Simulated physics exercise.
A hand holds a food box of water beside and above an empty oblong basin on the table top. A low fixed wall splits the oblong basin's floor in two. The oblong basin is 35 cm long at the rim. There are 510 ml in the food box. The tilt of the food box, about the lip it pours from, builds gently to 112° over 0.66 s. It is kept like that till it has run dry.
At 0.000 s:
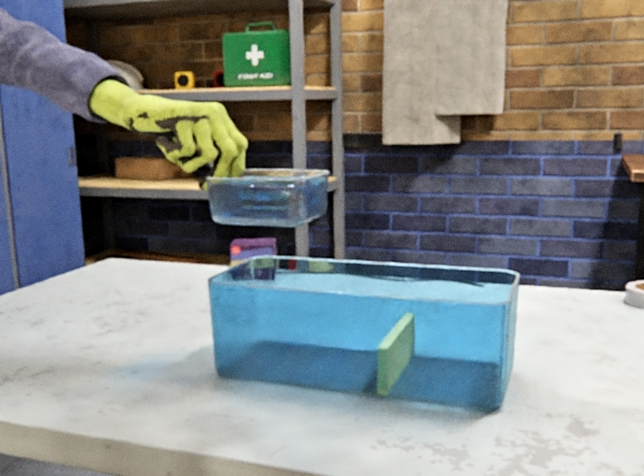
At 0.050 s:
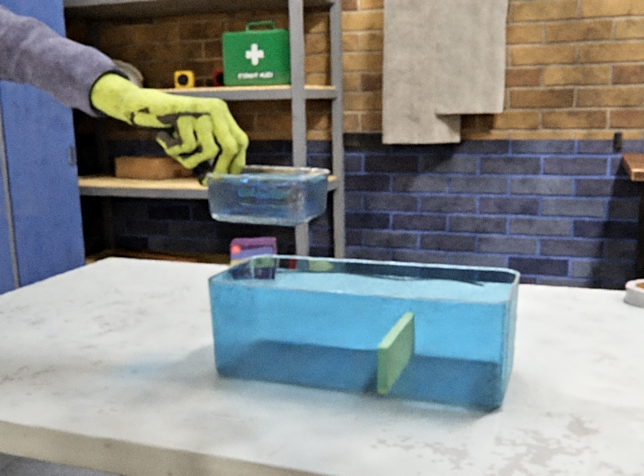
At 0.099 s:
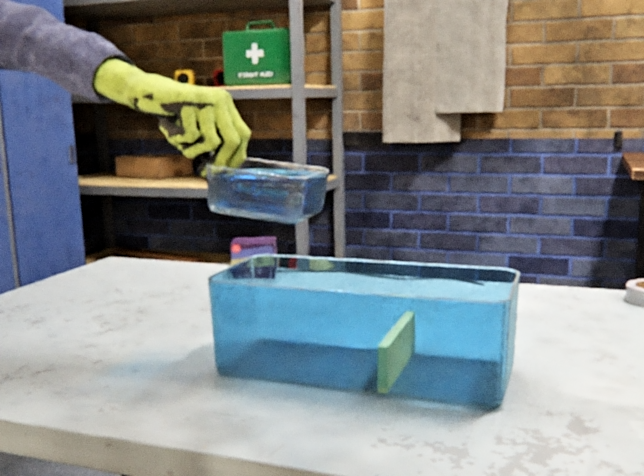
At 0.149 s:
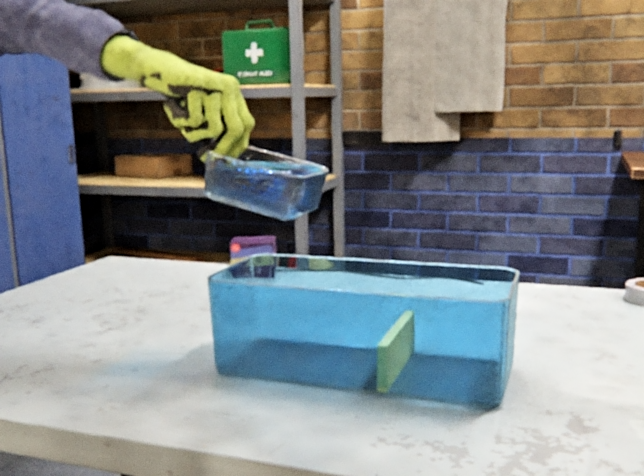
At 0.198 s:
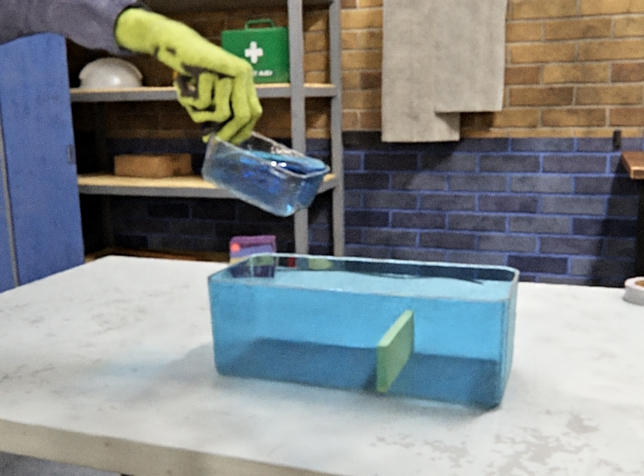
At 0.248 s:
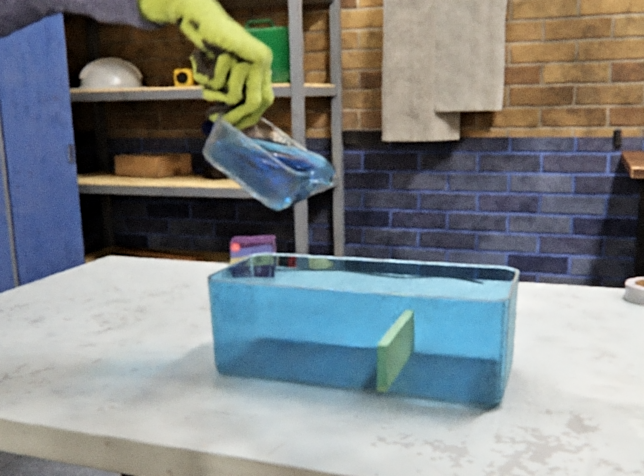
In the video, a gloved hand holds a small clear container of blue liquid above a larger rectangular basin on a table, then gradually tilts it toward the right, raising its left end as the liquid shifts toward the lower edge.
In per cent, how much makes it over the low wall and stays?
The far part has some 65 per cent.
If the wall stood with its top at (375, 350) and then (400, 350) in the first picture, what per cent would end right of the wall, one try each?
First 70, then 60 per cent.
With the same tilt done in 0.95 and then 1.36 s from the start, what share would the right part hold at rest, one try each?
In turn about 60 and 45 per cent.
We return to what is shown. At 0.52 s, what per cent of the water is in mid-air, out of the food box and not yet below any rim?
Near 60 in a hundred.
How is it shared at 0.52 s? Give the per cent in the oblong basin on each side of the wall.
Left about 16, right about 12.
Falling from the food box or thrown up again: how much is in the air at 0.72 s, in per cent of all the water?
About 5 per cent.
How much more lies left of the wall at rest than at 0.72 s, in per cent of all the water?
About 14 per cent.
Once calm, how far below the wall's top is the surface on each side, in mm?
Some 50 mm on the left and 36 mm on the right.
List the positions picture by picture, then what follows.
Tilt 0°; pouring edge (318, 177); surface from (227, 181) to (318, 183); the oblong basin's rim runs from (232, 270) to (514, 289); the wall's top is at (398, 330), in the first picture.
Tilt 2°; pouring edge (318, 176); surface from (226, 178) to (318, 180), in the second picture.
Tilt 6°; pouring edge (318, 176); surface from (226, 174) to (318, 176), in the third picture.
Tilt 14°; pouring edge (317, 175); surface from (225, 166) to (318, 170), in the fourth picture.
Tilt 23°; pouring edge (316, 175); surface from (223, 154) to (317, 167); 4 per cent is over the edge, in the fifth picture.
Tilt 35°; pouring edge (316, 175); surface from (223, 140) to (311, 161); 8 per cent is over the edge, in the sixth picture.
After 0.52 s the tilt is 100° and 12 per cent is still to pour, 15 is left of the wall and 12 right of it.
After 0.72 s the tilt is 112° and 0 per cent is still to pour, 19 is left of the wall and 76 right of it.
After 0.93 s the tilt is 112° and 0 per cent is still to pour, 31 is left of the wall and 65 right of it.
After 1.16 s the tilt is 112° and 0 per cent is still to pour, 32 is left of the wall and 65 right of it.
In the end 32 per cent lies left of the wall, 65 right of it and 2 outside.
